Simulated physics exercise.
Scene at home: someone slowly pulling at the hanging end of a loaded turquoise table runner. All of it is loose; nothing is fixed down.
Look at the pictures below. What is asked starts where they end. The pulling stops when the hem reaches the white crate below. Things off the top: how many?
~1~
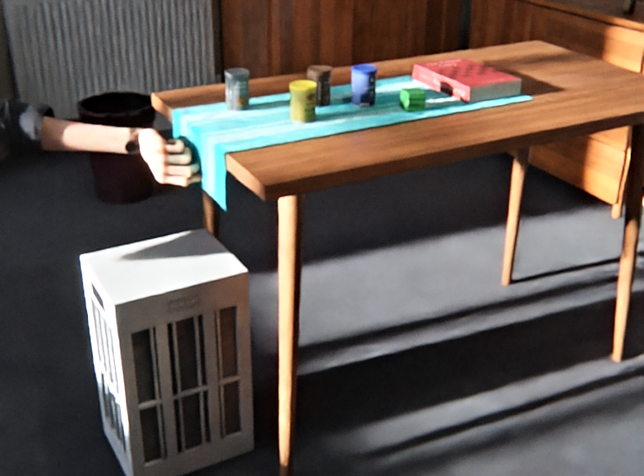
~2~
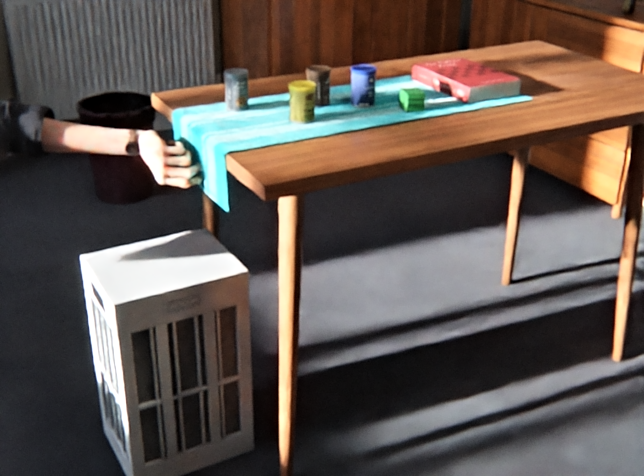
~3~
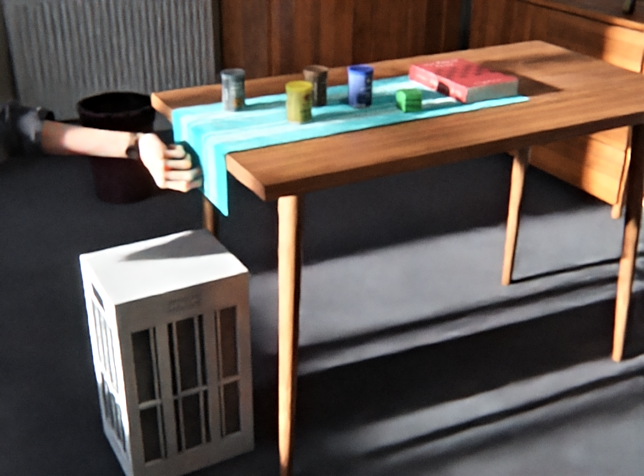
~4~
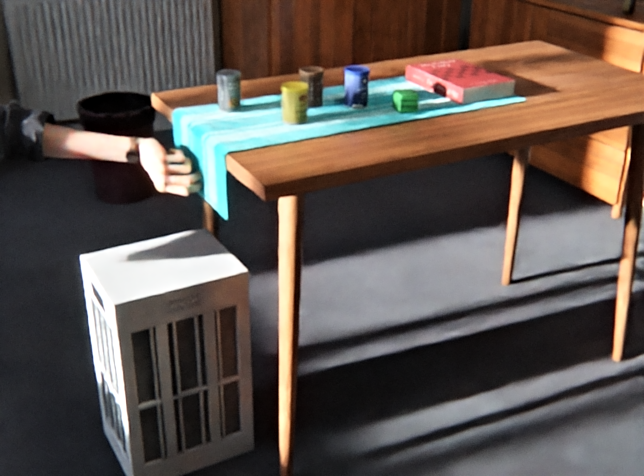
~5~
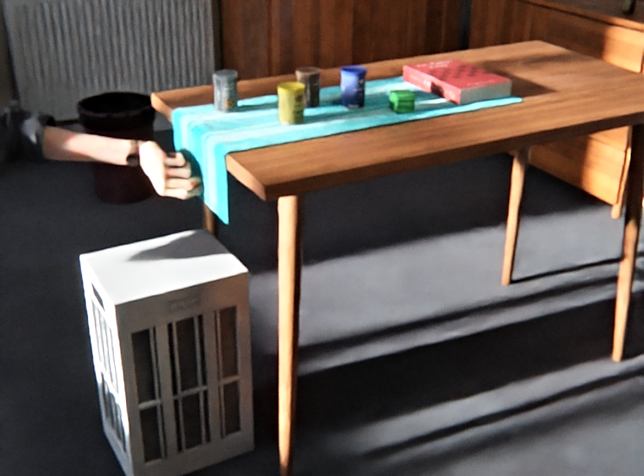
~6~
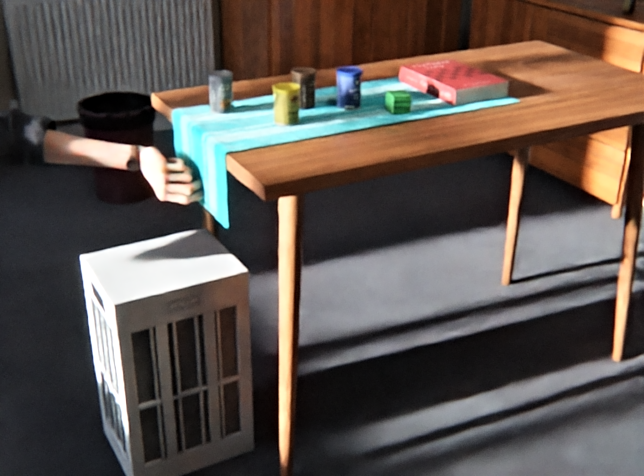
Gone: One.
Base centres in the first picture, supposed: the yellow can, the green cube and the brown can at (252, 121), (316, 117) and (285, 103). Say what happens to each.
First the yellow can, which is lost, then the green cube, which is kept, and finally the brown can, which is kept.
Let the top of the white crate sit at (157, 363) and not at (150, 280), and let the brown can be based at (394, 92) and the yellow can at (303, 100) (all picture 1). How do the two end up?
As for the brown can, it stays in place; as for the yellow can, it leaves the top.
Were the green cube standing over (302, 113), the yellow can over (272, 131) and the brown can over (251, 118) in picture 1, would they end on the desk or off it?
Of these three, the green cube rides it out, the yellow can takes a tumble, the brown can takes a tumble.
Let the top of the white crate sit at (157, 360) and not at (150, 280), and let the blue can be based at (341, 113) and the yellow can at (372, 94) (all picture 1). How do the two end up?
Final state: The blue can is no longer up, the yellow can is still in place.
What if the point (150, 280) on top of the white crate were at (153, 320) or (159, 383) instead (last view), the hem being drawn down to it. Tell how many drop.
It would be 2 and 4.
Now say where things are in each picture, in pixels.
In the first picture, hem (227, 211); grey can (237, 71); yellow can (303, 84); brown can (319, 68); blue can (365, 68); green cube (413, 90); top of the crate (150, 280).
In the second picture, hem (229, 212); grey can (236, 71).
In the third picture, hem (227, 215); yellow can (299, 85).
In the fourth picture, hem (227, 220); brown can (312, 69); top of the crate (150, 280).
In the fifth picture, hem (228, 223); blue can (354, 69).
In the sixth picture, hem (229, 229); grey can (220, 74); yellow can (286, 87); brown can (304, 71); blue can (349, 70); green cube (399, 93).
Early on, hem near (201, 236); all still up.
Midway, hem on the crate; grey can gone.
Finally, hem on the crate; grey can gone. It carries off one.
